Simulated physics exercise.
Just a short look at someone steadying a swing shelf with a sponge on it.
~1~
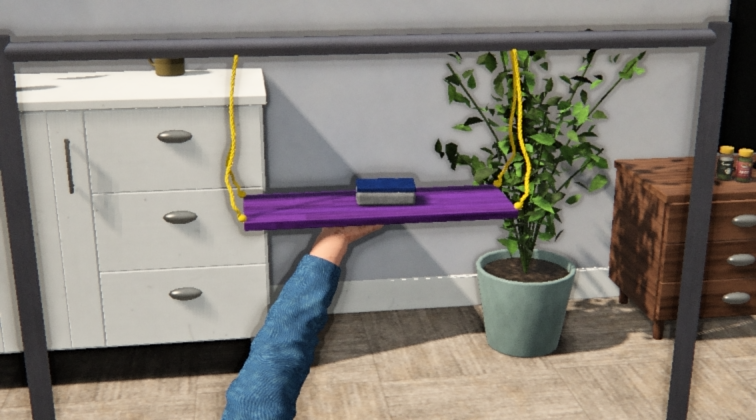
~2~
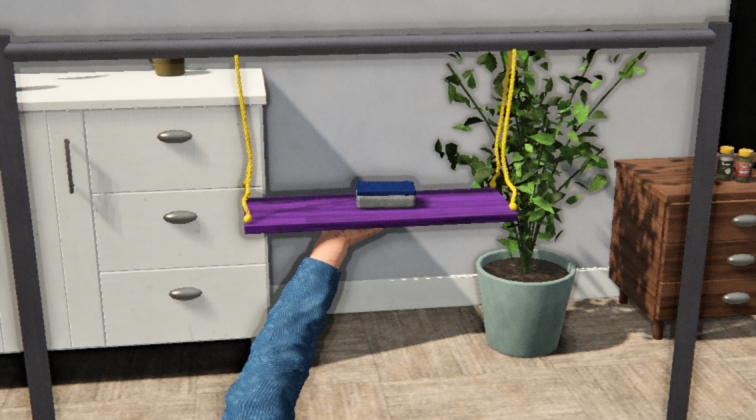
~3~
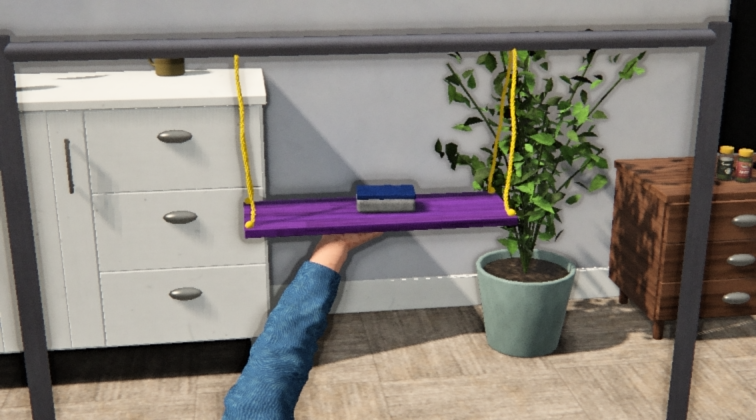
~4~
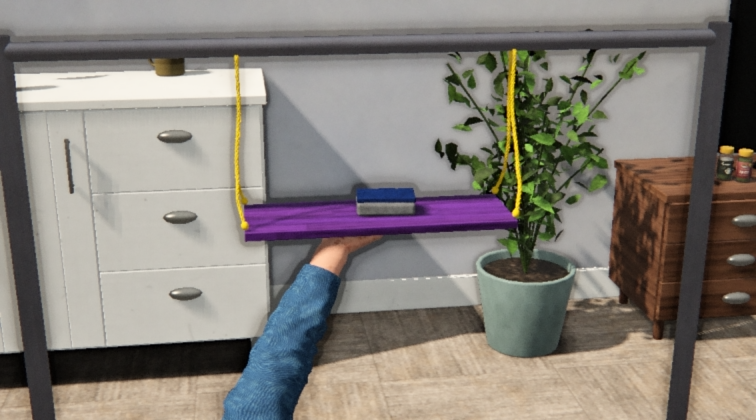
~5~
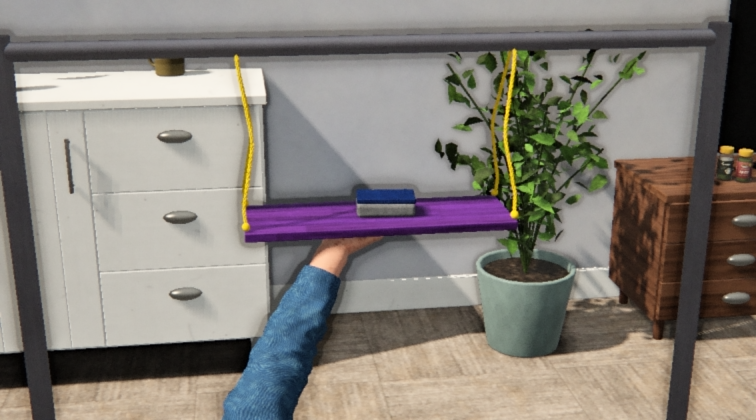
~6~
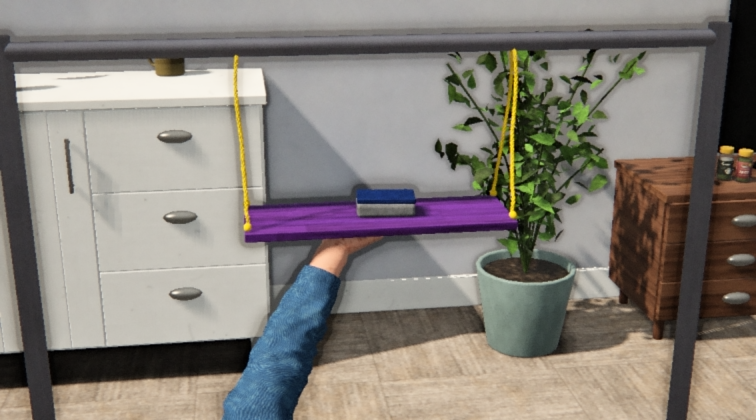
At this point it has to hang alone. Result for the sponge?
It stays up there.
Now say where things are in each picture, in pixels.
The first picture shows sponge (386, 192); purple shelf (384, 221).
The second picture shows sponge (386, 195).
The third picture shows sponge (386, 199).
The fourth picture shows sponge (386, 203); purple shelf (384, 231).
The fifth picture shows sponge (386, 204).
The sixth picture shows sponge (386, 204); purple shelf (384, 232); left strings almost straight; right strings almost straight.
Then, 0.44 s on from there, board level; sponge on the board near (386, 206).
In the end, board level; sponge on the board near (386, 206). The sponge stays on the board.
